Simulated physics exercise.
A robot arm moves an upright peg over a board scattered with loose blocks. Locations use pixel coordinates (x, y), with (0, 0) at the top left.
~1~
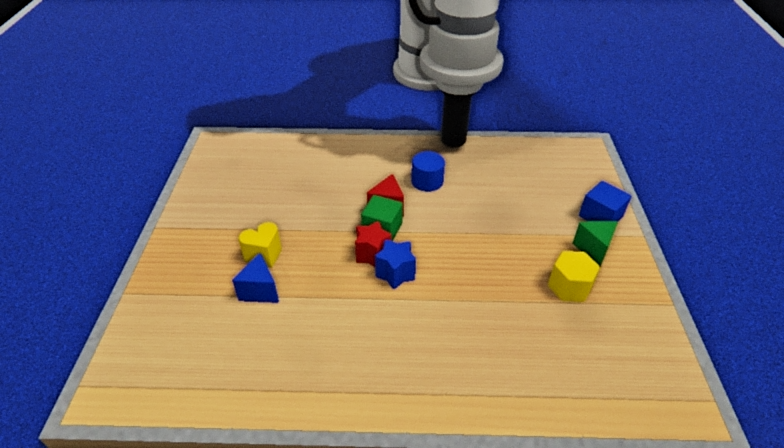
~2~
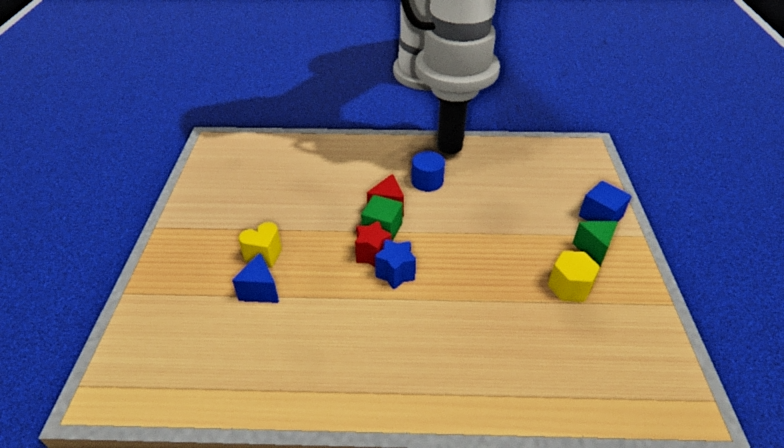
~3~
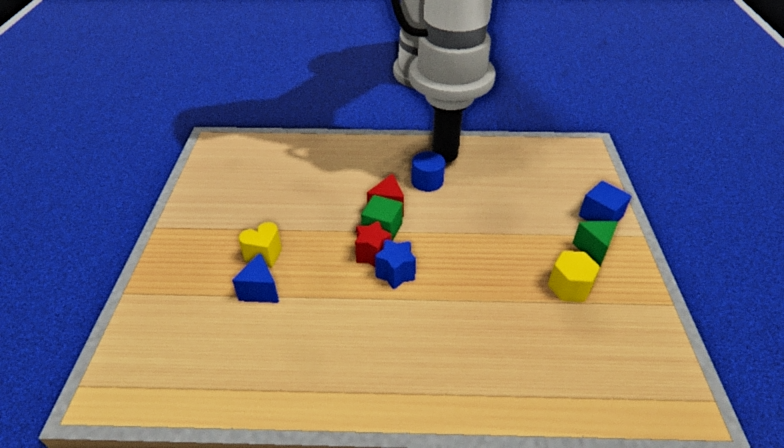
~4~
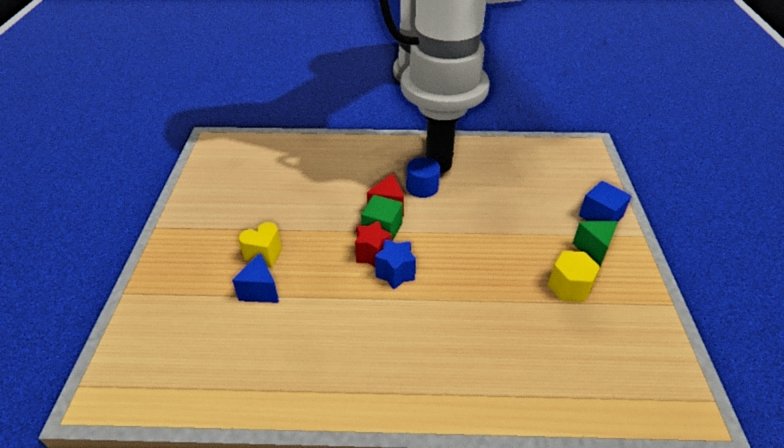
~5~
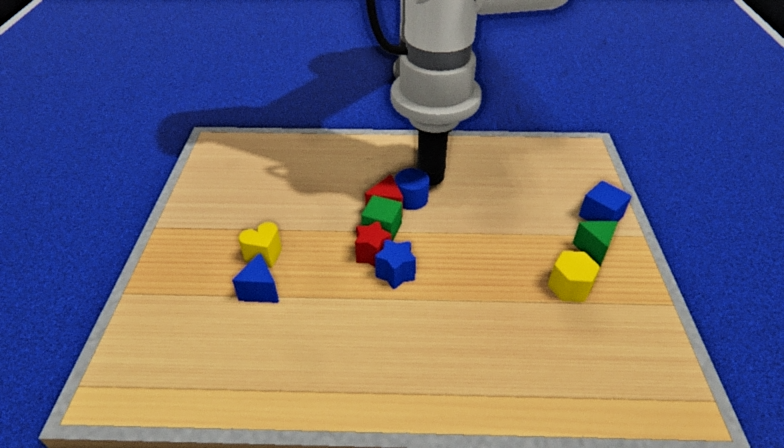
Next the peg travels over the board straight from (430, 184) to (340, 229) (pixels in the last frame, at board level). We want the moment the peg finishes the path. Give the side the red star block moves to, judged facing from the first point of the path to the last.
Answer: Leftward.
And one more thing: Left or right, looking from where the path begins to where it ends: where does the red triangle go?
Off to the right side.
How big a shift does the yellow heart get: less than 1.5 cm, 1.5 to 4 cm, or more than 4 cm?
If I had to pick, the yellow heart travels less than 1.5 cm here.
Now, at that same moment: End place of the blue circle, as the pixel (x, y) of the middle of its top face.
It will end up at (304, 215).
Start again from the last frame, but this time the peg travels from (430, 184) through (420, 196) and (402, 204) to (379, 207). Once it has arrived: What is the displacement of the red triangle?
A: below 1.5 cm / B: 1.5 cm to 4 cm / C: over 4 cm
C: Over 4 cm.
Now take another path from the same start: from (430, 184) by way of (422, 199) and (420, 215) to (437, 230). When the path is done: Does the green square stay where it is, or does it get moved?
By then it is displaced.
On the path given first. One third of the way, peg at (401, 191); red star block at (369, 238); green square at (372, 214), turned 35° anticlockwise; red triangle at (346, 196), turned 15° anticlockwise; blue circle at (376, 189).
Two thirds of the way, peg at (371, 206); red star block at (366, 244); green square at (367, 219), turned 45° anticlockwise; red triangle at (309, 204); blue circle at (340, 202).
At the end, peg at (340, 223); yellow heart still; red star block at (367, 248); green square at (364, 223), turned 50° anticlockwise; red triangle at (276, 208), turned 40° clockwise; blue circle at (304, 215).
